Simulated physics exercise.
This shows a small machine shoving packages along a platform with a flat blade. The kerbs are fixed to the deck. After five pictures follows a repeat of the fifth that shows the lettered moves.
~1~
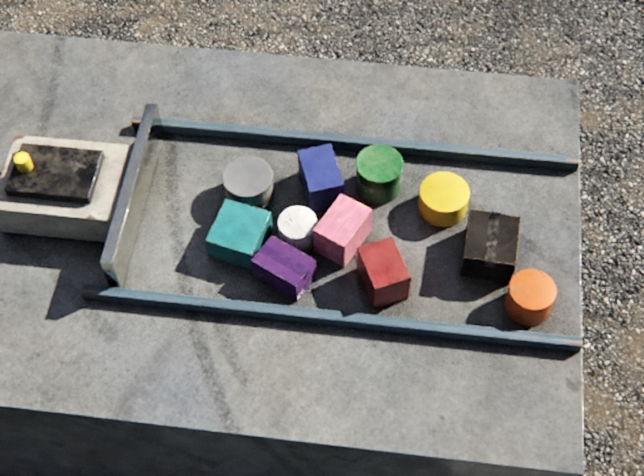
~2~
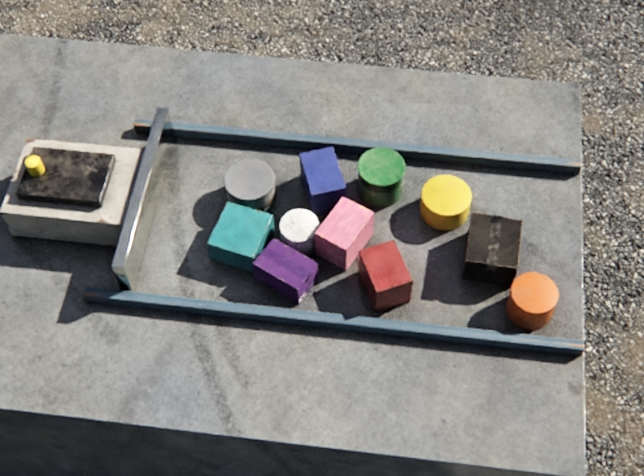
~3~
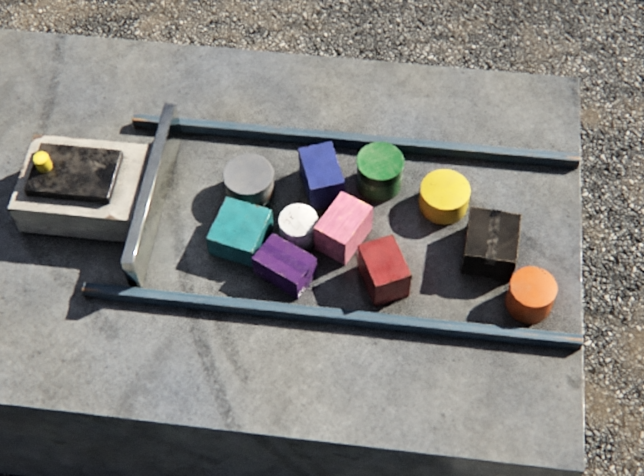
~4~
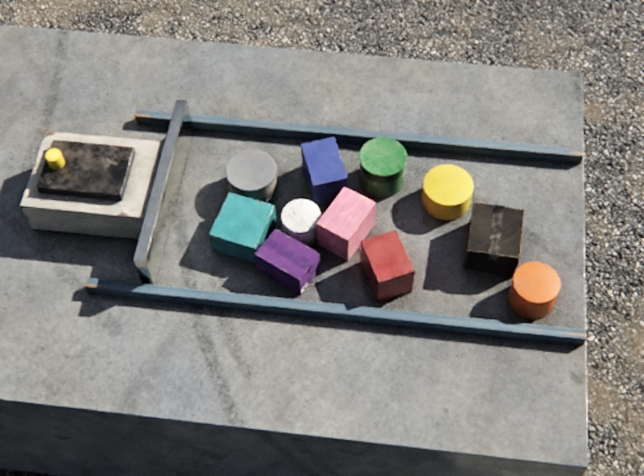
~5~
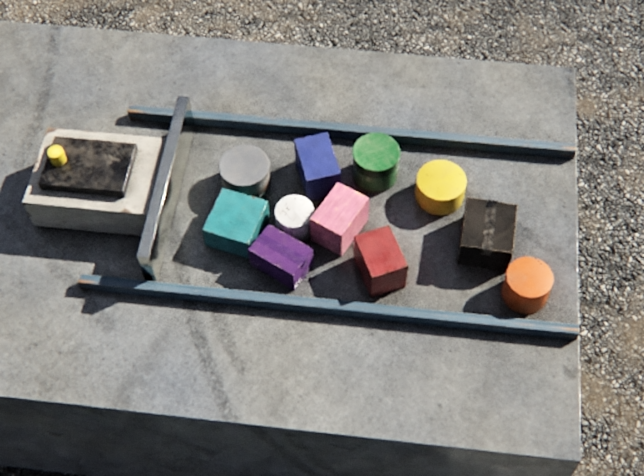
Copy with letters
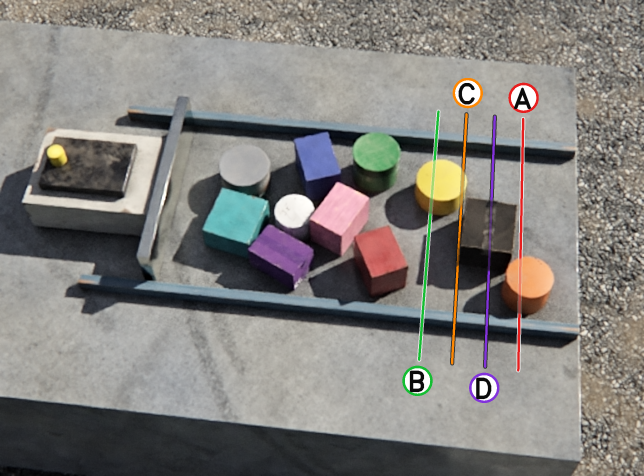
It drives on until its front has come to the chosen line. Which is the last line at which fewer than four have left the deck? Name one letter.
The farthest such stop is C.
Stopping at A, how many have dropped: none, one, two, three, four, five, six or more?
By then, six or more.
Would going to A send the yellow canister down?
Yes.
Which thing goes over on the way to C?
The black box goes over.
On the marked copy, A at (521, 235); B at (430, 226); C at (460, 229); D at (490, 232).
Following C. Soon after the start, robot (199, 175); purple parcel (321, 269); green pail (389, 161).
Later, robot (304, 185); orange canister (534, 296); black box (507, 247).
In the end, robot (387, 193); black box over the edge; yellow canister (574, 209); one fallen.
As for the rest, A drops seven; B is within the limit but short; D drops four.
